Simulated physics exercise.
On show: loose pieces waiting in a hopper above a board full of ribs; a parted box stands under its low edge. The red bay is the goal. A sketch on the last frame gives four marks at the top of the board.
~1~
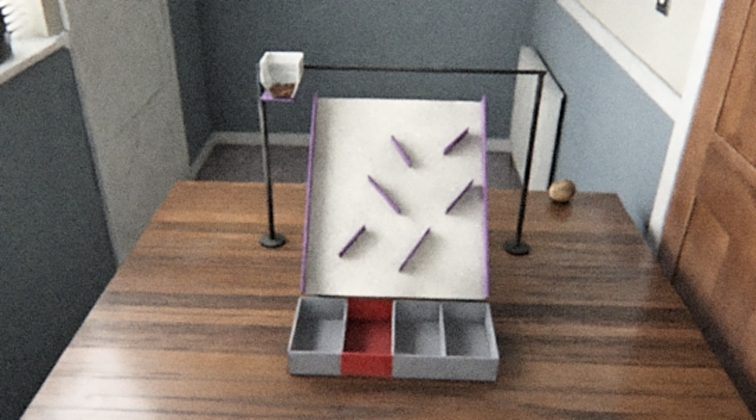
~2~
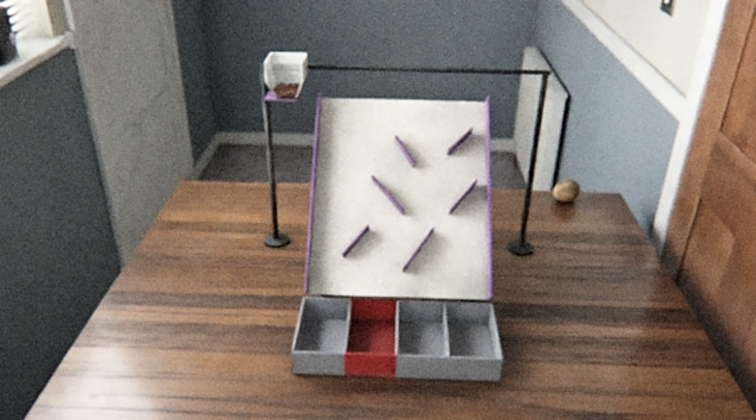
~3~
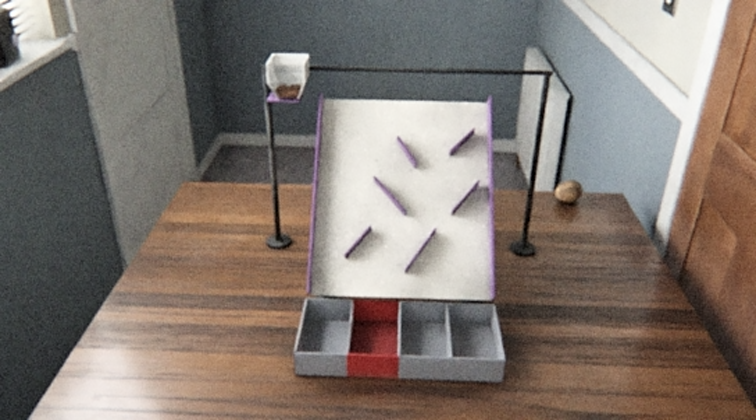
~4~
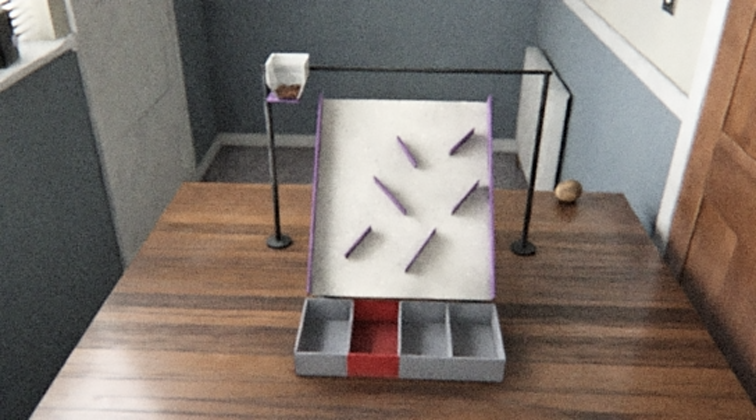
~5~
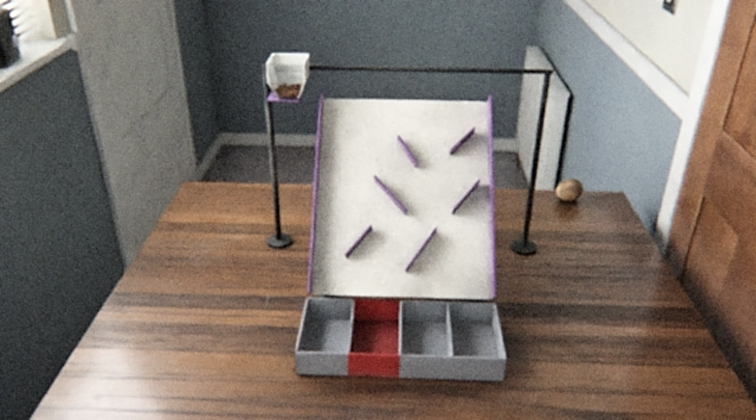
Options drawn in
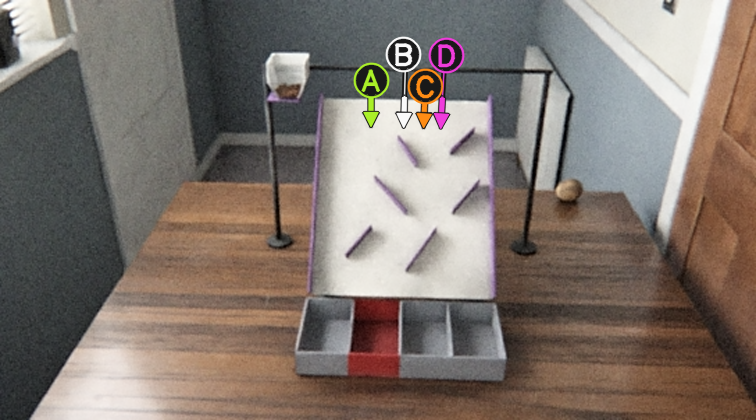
The view shifts slightly while small pieces sit still in a hopper beside a ribbed board.
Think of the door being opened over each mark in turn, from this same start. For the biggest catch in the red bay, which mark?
Best: D.
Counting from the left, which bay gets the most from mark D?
It is the second one.
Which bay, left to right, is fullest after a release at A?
The first from the left.
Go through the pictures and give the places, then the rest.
Hopper near (283, 89), cereal balls, door shut, in the first picture.
Ribs (396, 135) to (414, 163), (449, 150) to (473, 127), in the second picture.
Ribs (374, 176) to (406, 212), (452, 211) to (480, 180), in the third picture.
Ribs (345, 255) to (371, 225), (406, 270) to (436, 228), in the fourth picture.
Red bay near (374, 364), number 2 of 4 from the left, in the fifth picture.
On the marked copy, mark A meets the board at (370, 121); mark B meets the board at (403, 122); mark C meets the board at (423, 122); mark D meets the board at (440, 123).
Choosing A, close to a third in the red bay, close to two thirds in other bays.
Choosing B, close to a third in the red bay, close to two thirds in other bays, only a few outside the box.
Choosing C, close to a third in the red bay, close to two thirds in other bays.
Choosing D, the bulk in the red bay, close to a quarter in other bays, only a few outside the box.
